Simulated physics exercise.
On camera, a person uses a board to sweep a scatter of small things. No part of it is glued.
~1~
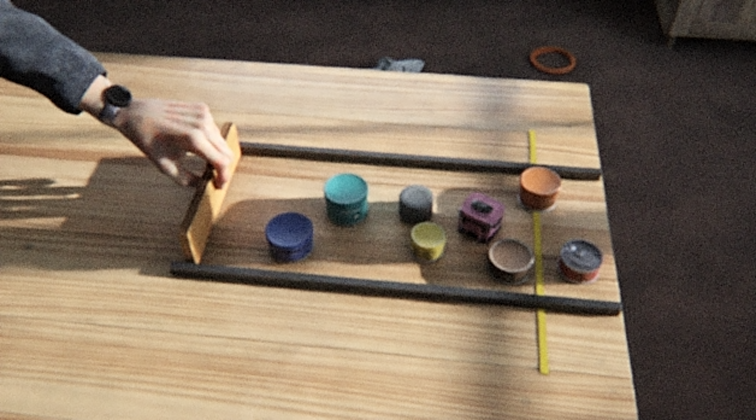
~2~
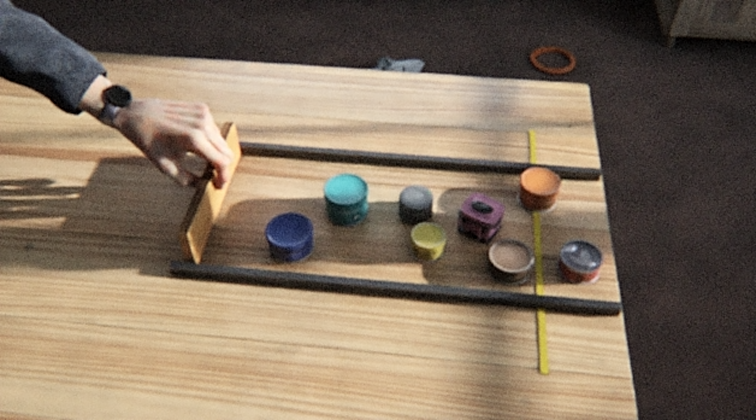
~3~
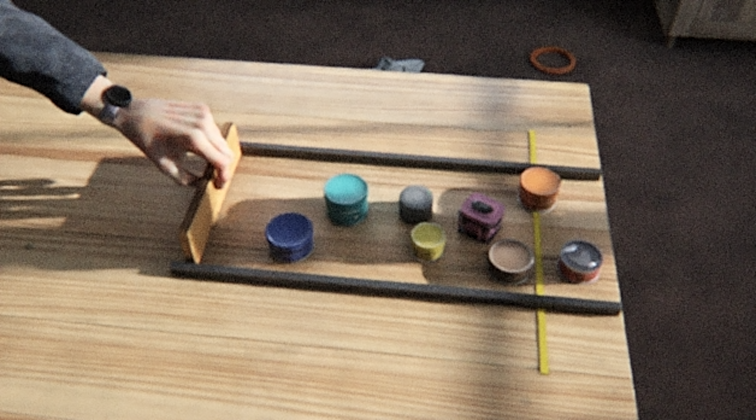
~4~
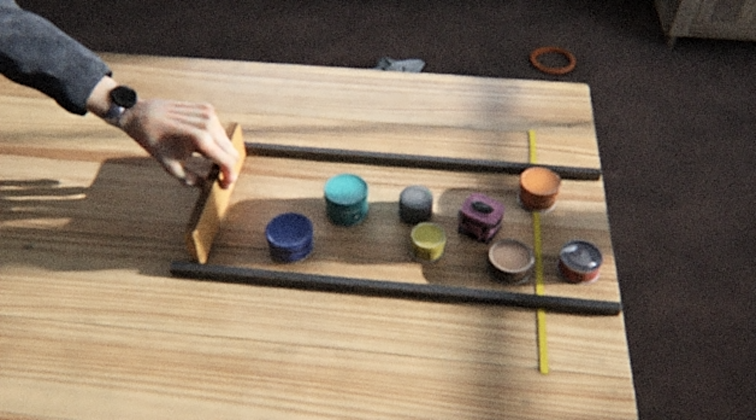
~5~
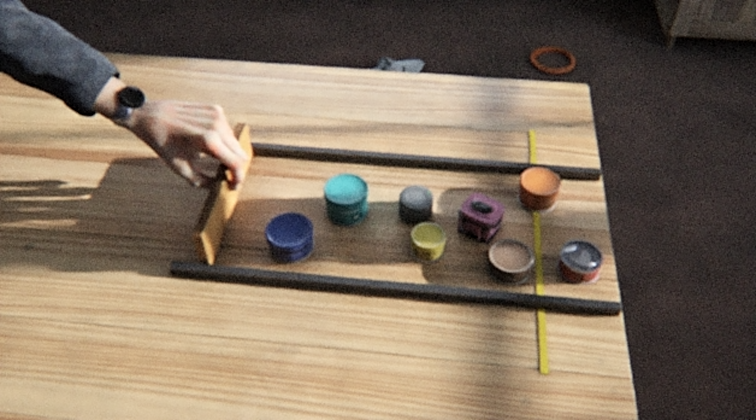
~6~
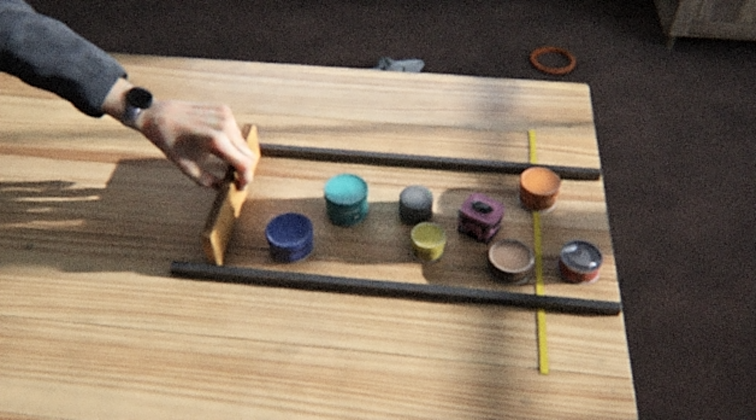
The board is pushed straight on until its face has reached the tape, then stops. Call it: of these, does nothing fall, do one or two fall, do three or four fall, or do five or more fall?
One or two fall.
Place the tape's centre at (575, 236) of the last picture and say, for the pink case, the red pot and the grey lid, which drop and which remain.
As for the pink case, it does not stay; the red pot does not stay; the grey lid keeps its spot.
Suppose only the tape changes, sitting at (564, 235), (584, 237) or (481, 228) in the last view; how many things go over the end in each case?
Try 1: 5; try 2: 5; try 3: 0.
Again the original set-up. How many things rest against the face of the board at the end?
At rest, 3 are in contact.
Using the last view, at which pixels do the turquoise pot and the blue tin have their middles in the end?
Taking them in turn, first comes (562, 218), then (565, 264).
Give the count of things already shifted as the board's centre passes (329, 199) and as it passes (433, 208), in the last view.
The count is 2 at the first point and 6 at the second.
Soon after, none off yet; red pot at rest near (580, 262); orange tin at rest near (539, 190); brown tin at rest near (510, 262).
In the end, the number that fall off is one or two; gone, red pot.
